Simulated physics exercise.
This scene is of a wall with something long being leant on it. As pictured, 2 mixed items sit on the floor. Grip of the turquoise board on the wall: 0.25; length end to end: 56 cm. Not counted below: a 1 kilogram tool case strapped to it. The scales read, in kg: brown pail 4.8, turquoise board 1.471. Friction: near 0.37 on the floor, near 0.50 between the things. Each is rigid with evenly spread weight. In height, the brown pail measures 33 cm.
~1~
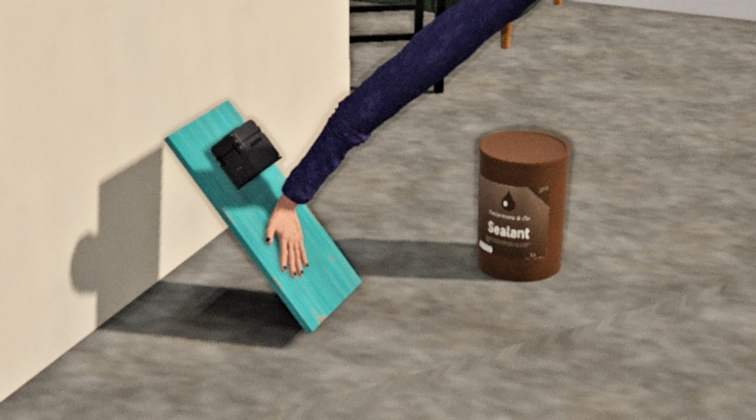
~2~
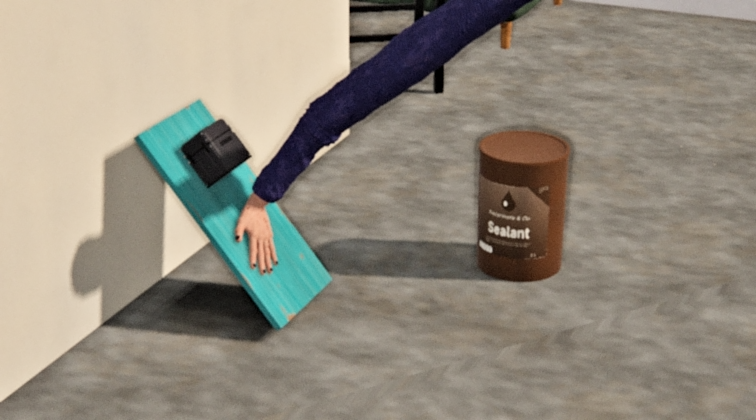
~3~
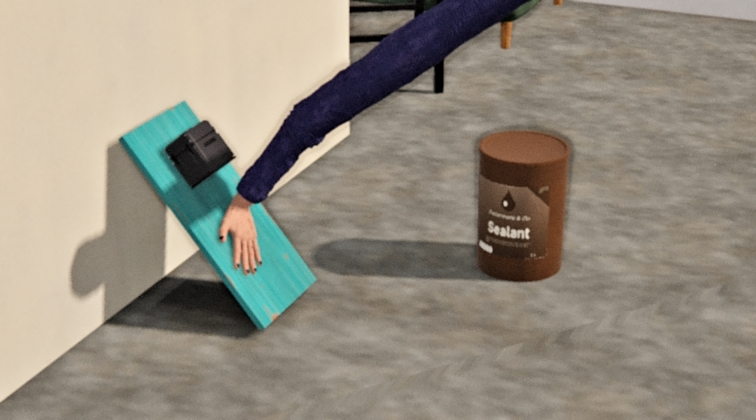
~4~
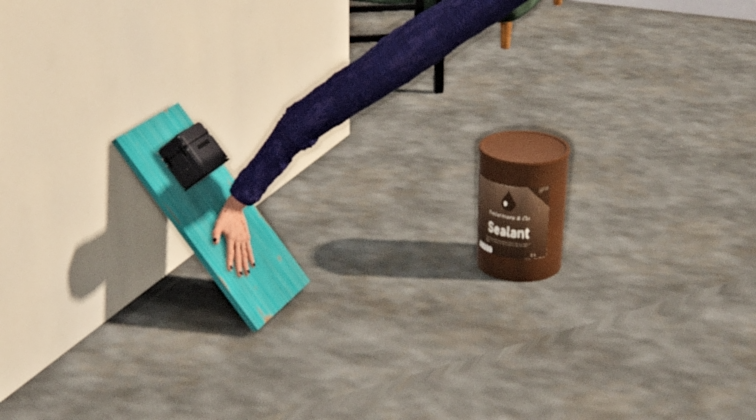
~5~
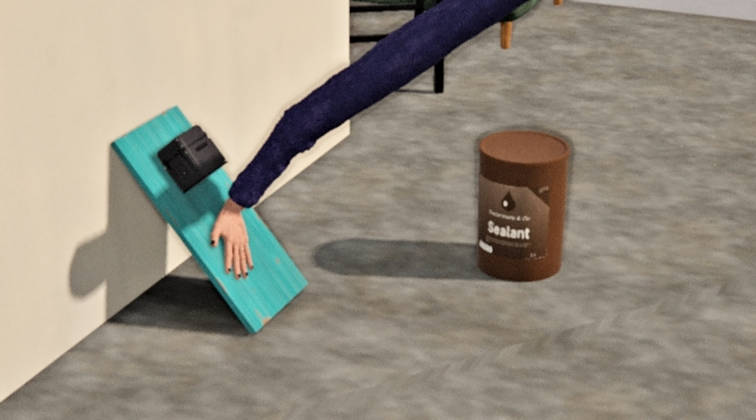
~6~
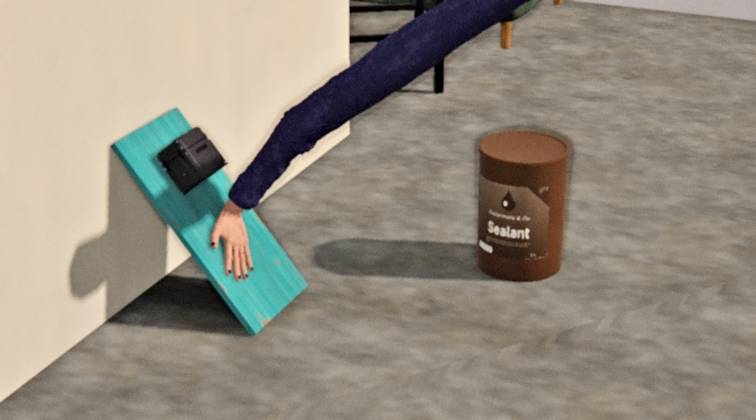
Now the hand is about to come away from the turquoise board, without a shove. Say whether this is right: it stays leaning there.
Look, it sinks lower.
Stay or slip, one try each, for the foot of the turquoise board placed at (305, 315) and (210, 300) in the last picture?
At first it fails to stay, and the next time it keeps its lean.
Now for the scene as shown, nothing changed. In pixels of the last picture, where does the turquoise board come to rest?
Near (257, 304).
Then, 0.40 s past the last view, turquoise board 14° lower than it was left near (230, 239).
Then, 0.50 s past the last view, turquoise board 31° lower than it was left near (246, 270).
Then, 0.60 s past the last view, turquoise board 50° lower than it was left near (257, 304).
Finally, on their side or leaning hard on the floor, turquoise board; brown pail still in place (within 10 cm). Final places as that camera would see them, turquoise board near (257, 304). The board gives way.
